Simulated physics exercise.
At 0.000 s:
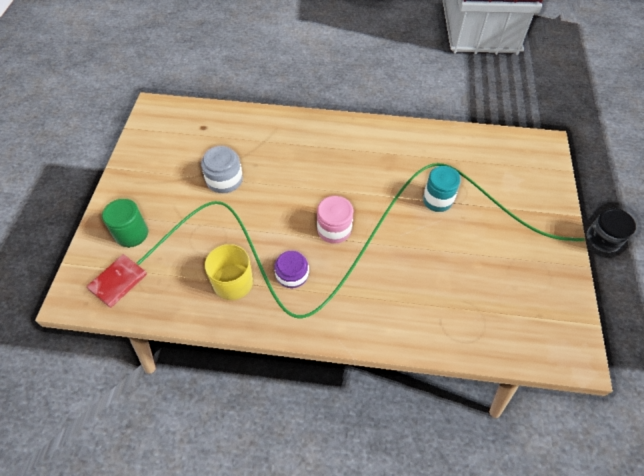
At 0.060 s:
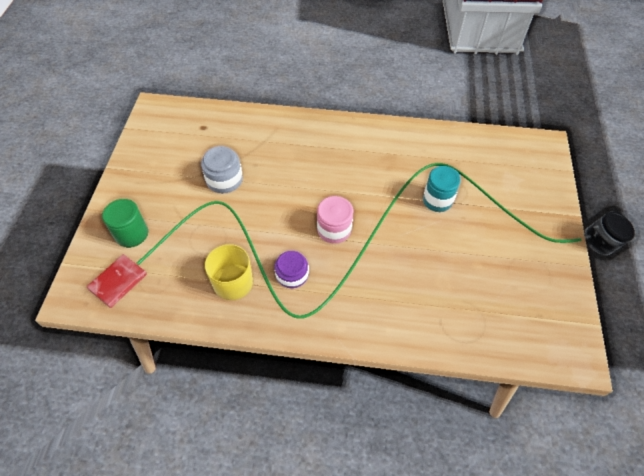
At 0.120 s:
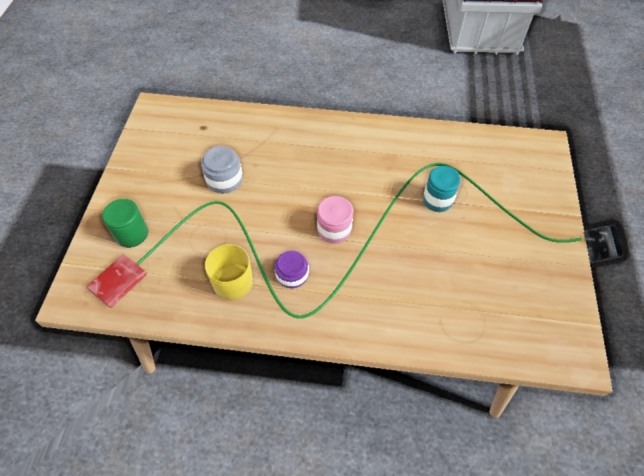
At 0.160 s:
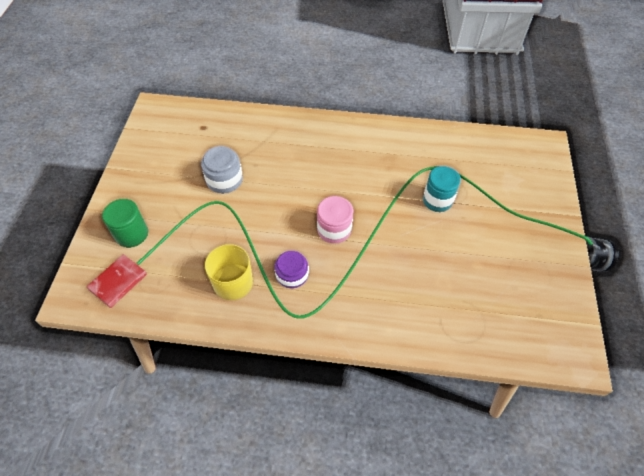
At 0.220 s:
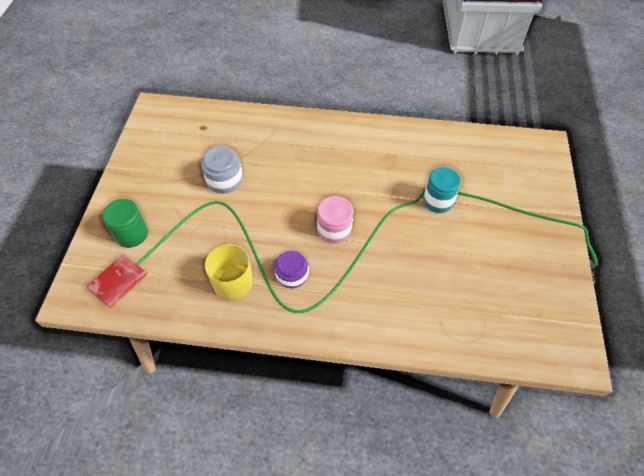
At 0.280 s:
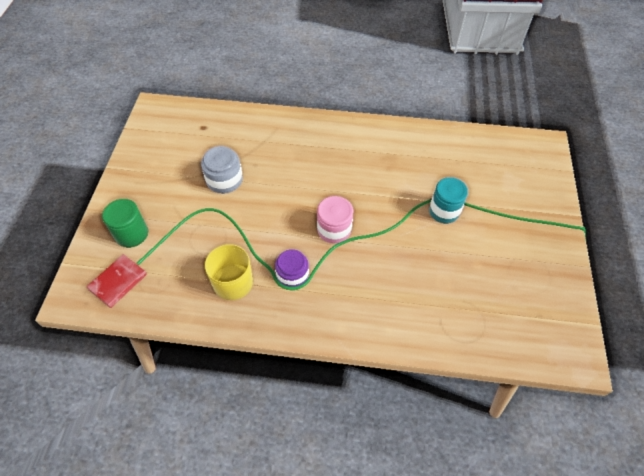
A black speaker dropped off the right end of the desk, pulling a winding green cable tighter around the purple and pink containers and shifting the teal canister slightly, while the red phone stayed put.
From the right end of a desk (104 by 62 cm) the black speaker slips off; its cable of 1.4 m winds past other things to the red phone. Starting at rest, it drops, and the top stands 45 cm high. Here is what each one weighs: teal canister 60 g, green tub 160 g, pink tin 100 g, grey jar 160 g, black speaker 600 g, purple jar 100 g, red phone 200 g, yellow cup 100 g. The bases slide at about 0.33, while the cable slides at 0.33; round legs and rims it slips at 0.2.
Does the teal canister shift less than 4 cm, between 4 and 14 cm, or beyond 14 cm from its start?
Watch, it'll budge a whole lot.
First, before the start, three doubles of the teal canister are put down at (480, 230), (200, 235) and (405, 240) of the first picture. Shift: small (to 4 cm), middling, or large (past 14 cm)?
Going one by one, I'd say a short shift, then an in-between shift, then a short shift.
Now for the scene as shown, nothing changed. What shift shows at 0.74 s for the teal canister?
Teal canister: 20 cm.
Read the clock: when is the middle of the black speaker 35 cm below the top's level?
Around 0.32 seconds on the clock.
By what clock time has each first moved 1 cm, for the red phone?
Approx. result - red phone: Never.
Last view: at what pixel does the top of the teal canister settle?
End position in the last picture: Approx. (488, 248).
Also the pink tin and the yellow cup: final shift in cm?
Pink tin roughly 0 cm, yellow cup roughly 0 cm.
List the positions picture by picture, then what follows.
Teal canister (445, 177); cable runs through (523, 223) (416, 174) (355, 264) (265, 278) (189, 216), in the first frame.
Black speaker (616, 225); cable runs through (522, 223) (355, 264) (189, 216), in the second frame.
Black speaker (603, 244); cable runs through (522, 223) (355, 264) (189, 216), in the third frame.
Black speaker (595, 254); cable runs through (532, 220) (355, 264) (189, 216), in the fourth frame.
Black speaker (578, 275); cable runs through (579, 225) (358, 258) (189, 216), in the fifth frame.
Teal canister (452, 189); cable runs through (496, 213) (387, 231) (190, 217), in the sixth frame.
At 0.5 s, the cable's tail end at (142, 266); teal canister 17 cm off its start, purple jar 4 cm off its start, black speaker over the edge.
At 0.7 s, the cable's tail end at (142, 266); teal canister 18 cm off its start, purple jar 4 cm off its start, black speaker over the edge.
At 1.0 s, the cable's tail end at (142, 266); teal canister 18 cm off its start at (488, 248), purple jar 4 cm off its start at (294, 245), black speaker over the edge.
At 1.2 s, the cable's tail end at (142, 266); teal canister 18 cm off its start, purple jar 4 cm off its start, black speaker over the edge.
At 2.4 s, the cable's tail end at (142, 266); teal canister 18 cm off its start at (488, 248), purple jar 4 cm off its start at (294, 245), black speaker over the edge.
